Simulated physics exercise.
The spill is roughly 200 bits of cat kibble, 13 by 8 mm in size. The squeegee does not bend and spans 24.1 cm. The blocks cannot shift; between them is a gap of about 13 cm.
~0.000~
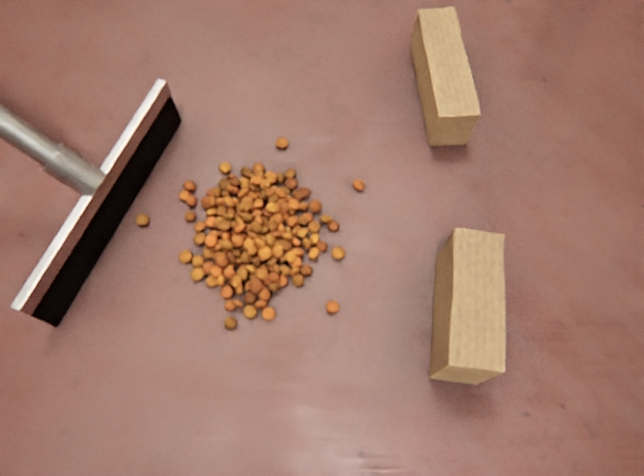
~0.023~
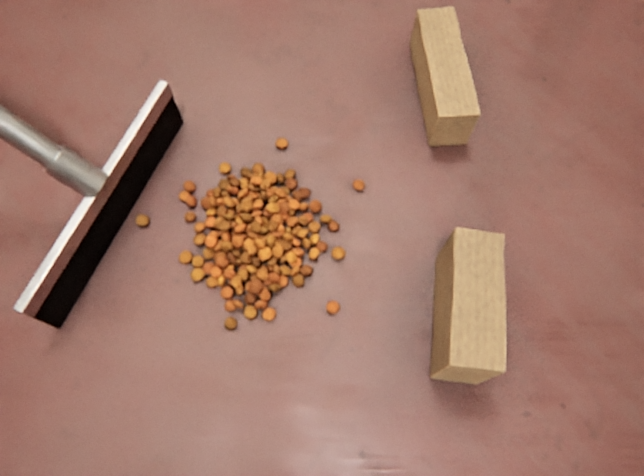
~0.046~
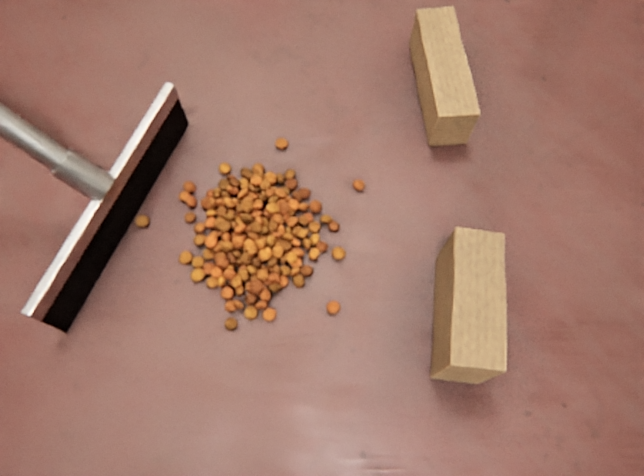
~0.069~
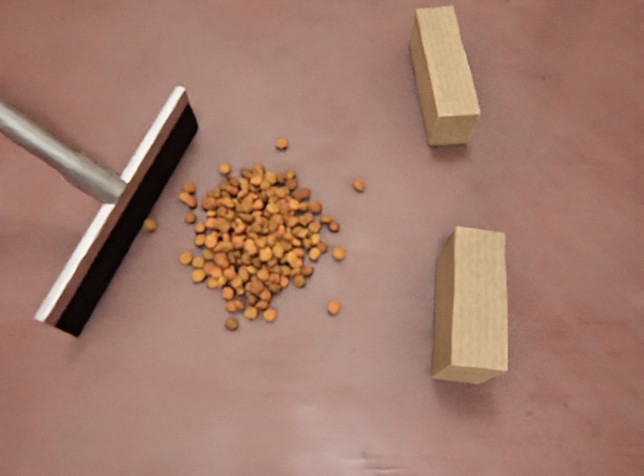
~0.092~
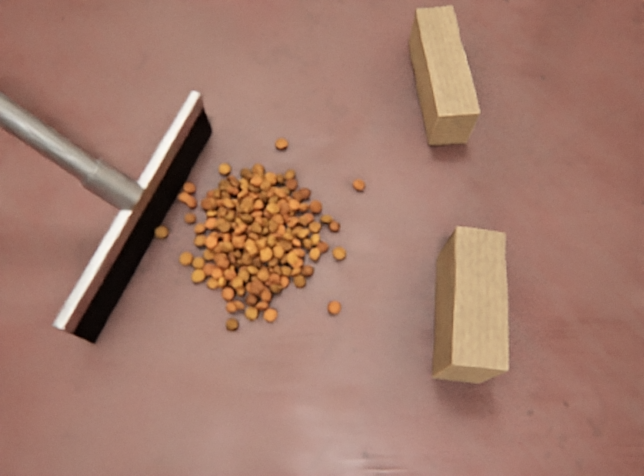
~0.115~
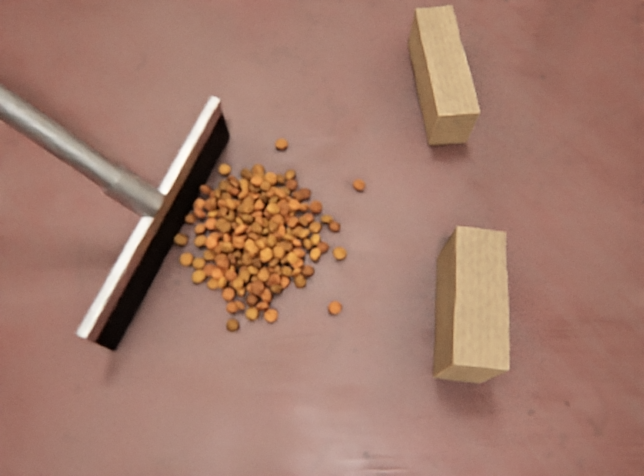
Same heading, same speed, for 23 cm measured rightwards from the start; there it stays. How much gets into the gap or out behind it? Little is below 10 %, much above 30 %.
In or through the gap: Medium.
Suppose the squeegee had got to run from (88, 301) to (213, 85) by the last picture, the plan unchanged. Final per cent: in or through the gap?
Through 0.
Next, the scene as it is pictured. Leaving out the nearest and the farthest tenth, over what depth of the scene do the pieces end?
Some 18 cm.
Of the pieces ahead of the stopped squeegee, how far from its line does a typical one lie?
About 5 cm.
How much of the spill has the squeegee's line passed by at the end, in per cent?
About 0 per cent.
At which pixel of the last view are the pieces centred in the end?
Near (413, 287).
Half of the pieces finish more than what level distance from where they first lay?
Roughly 16 cm.
After 0.28 s, squeegee 20 cm from its start, spill 16 cm wide; held up before the blocks 100 %.
After 0.44 s, squeegee 24 cm from its start, spill 21 cm wide; in or through the gap 15 %, round the near block 10 %, held up before the blocks 70 %.
Then, at 0.58 s, squeegee 24 cm from its start, spill 22 cm wide; in or through the gap 20 %, round the near block 10 %, held up before the blocks 70 %.
At rest (0.9 s), in or through the gap 20 %, round the near block 10 %, round the far block 0 %, held up before the blocks 70 %.
